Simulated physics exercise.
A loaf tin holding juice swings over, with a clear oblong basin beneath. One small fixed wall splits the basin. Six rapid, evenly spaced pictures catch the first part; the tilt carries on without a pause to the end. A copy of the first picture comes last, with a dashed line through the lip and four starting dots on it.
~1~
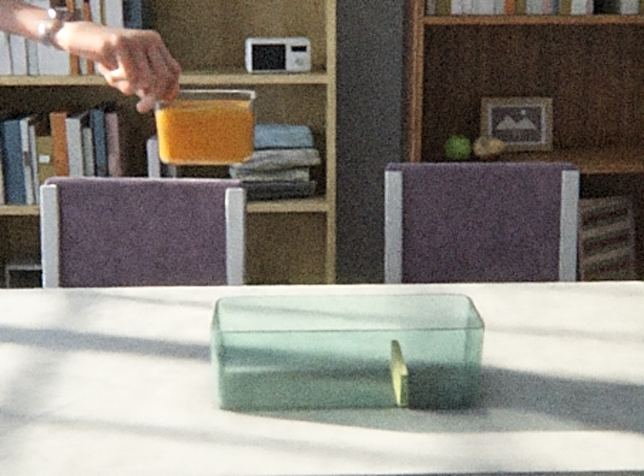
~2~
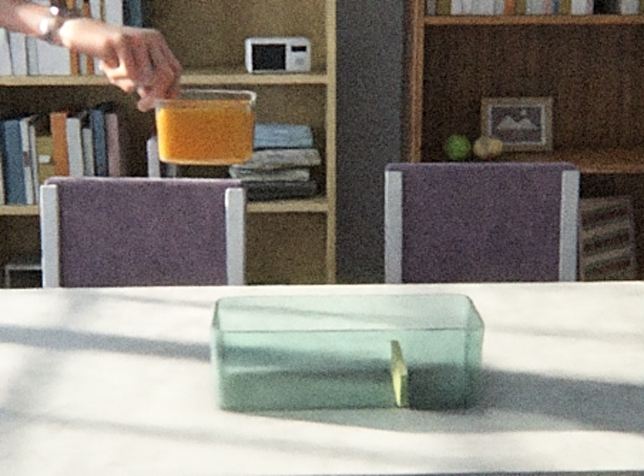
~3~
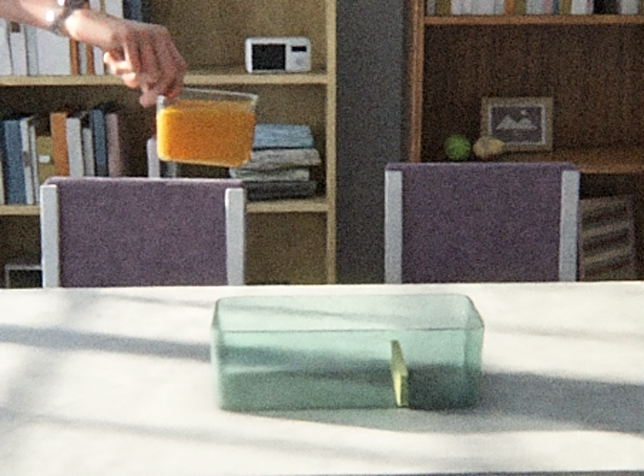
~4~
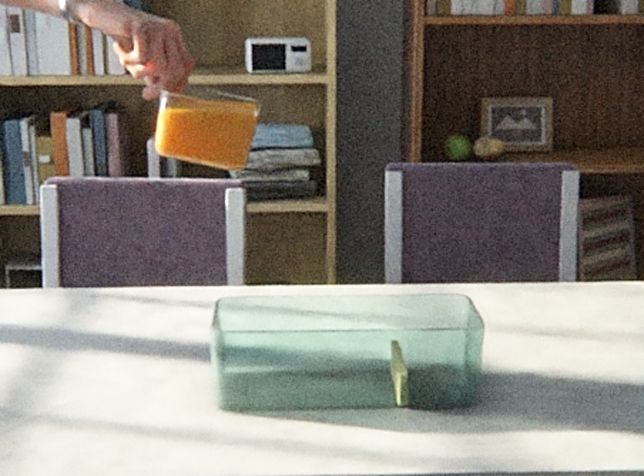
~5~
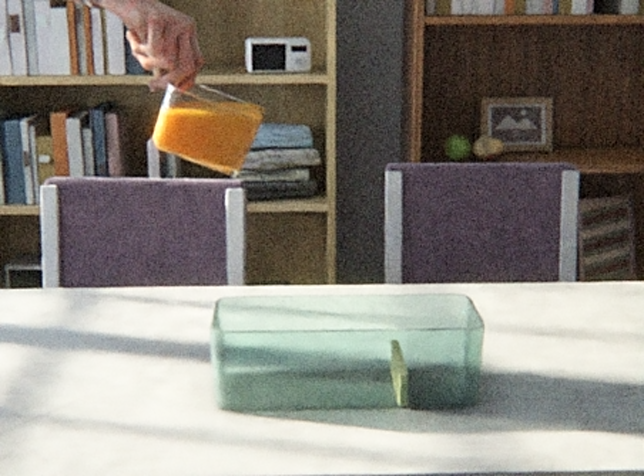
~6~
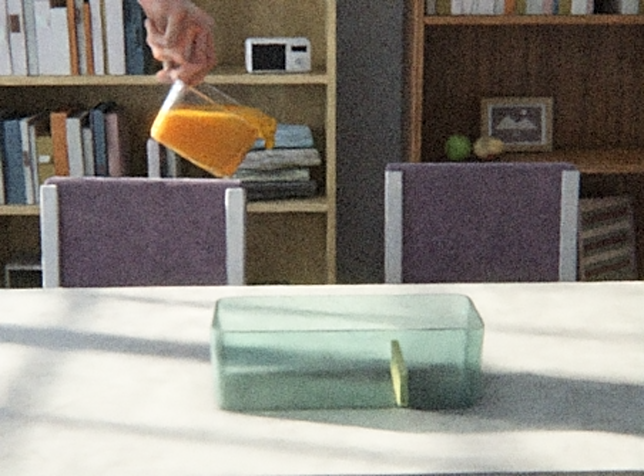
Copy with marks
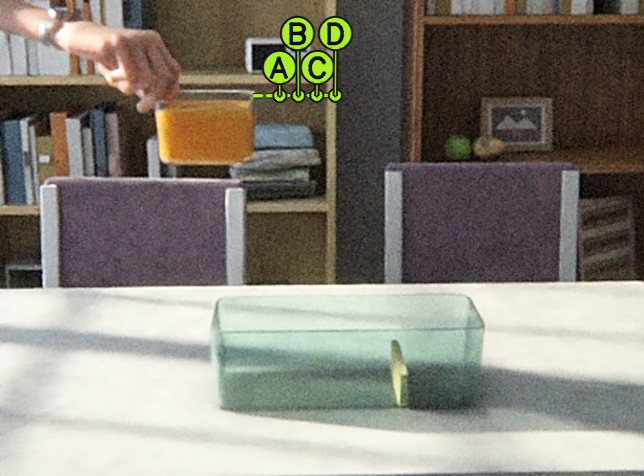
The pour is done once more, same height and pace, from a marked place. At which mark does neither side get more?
C works best here.
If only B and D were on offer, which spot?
That is spot D.
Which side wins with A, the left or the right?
The left side.
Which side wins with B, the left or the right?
More ends on the left.
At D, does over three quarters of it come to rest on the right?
No, it does not.
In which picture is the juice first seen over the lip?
In picture 5.
On the marked copy, A at (279, 95); B at (298, 95); C at (316, 95); D at (335, 95).
Choosing A, about 89 % ends left of the wall and 9 % right of it.
Choosing B, about 85 % ends left of the wall and 10 % right of it; 5 % is lost outside.
Choosing C, about 49 % ends left of the wall and 48 % right of it; 3 % is lost outside.
Choosing D, about 34 % ends left of the wall and 63 % right of it; 3 % is lost outside.
